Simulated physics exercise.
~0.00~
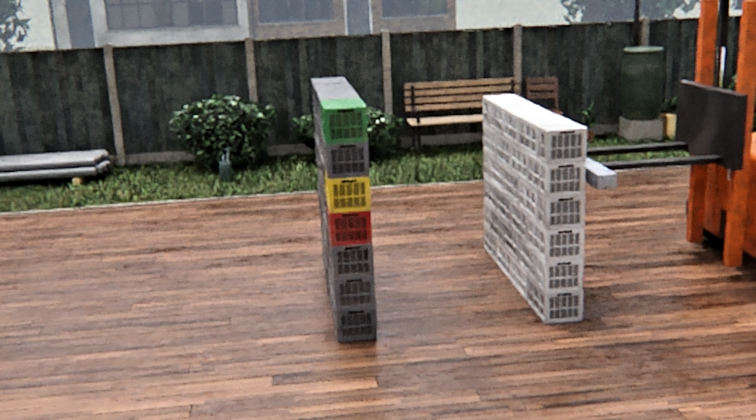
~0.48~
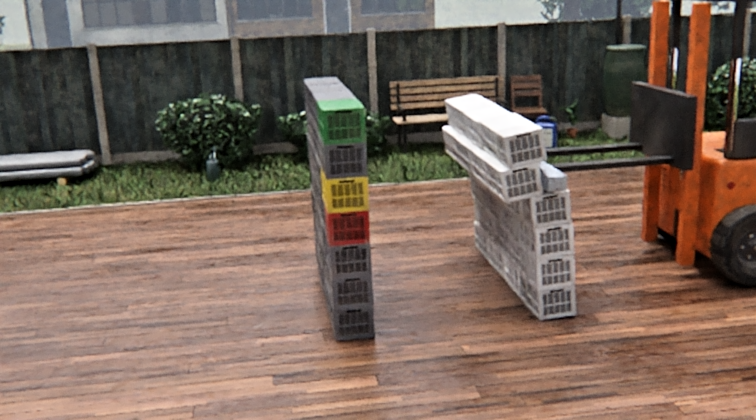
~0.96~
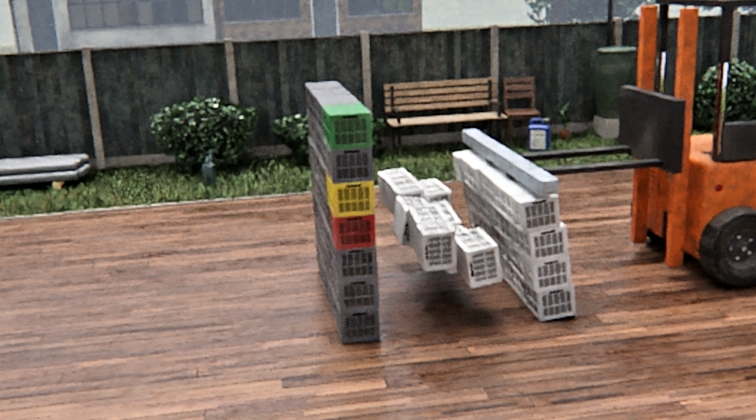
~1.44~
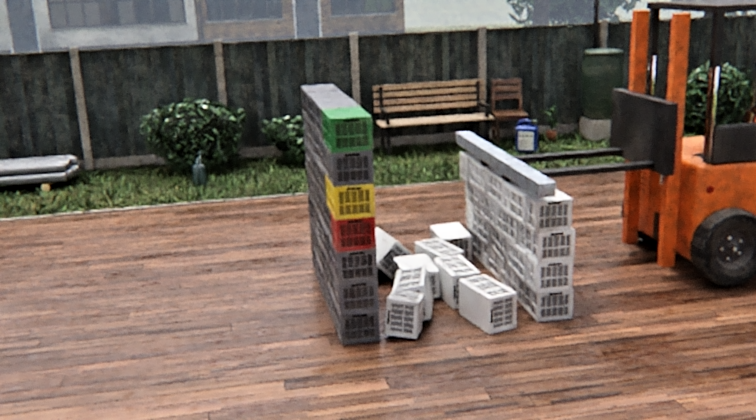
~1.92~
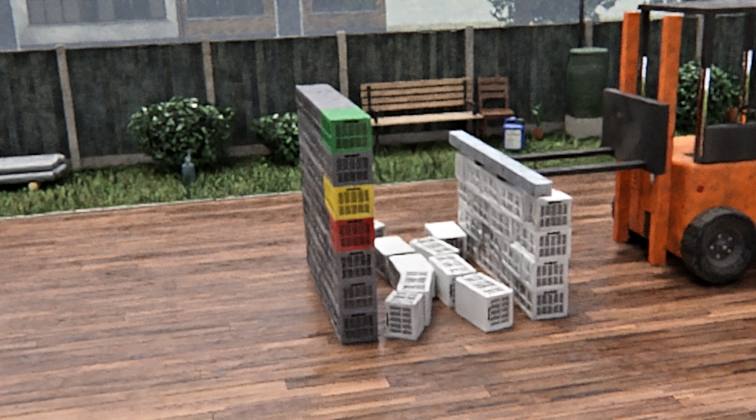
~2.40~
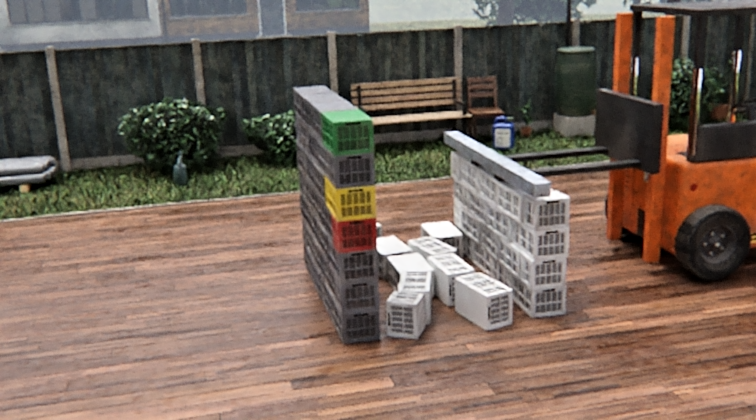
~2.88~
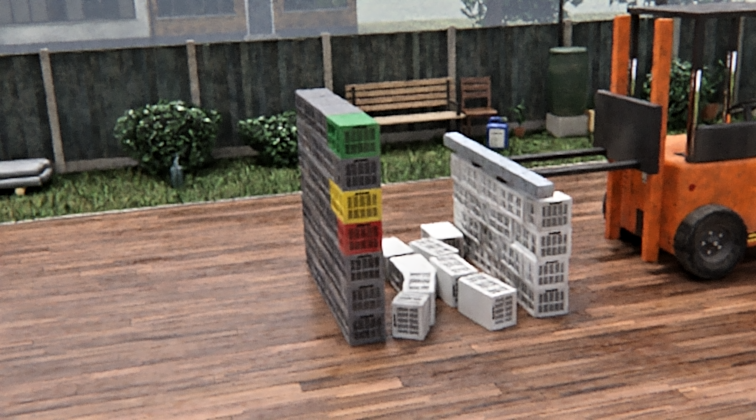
In the video, an orange forklift pushes a grey beam leftward into a white crate wall, toppling its upper crates into the gap beside a parallel dark wall with green, yellow and red crates, then stops; the dark wall and the lower white crates remain standing.
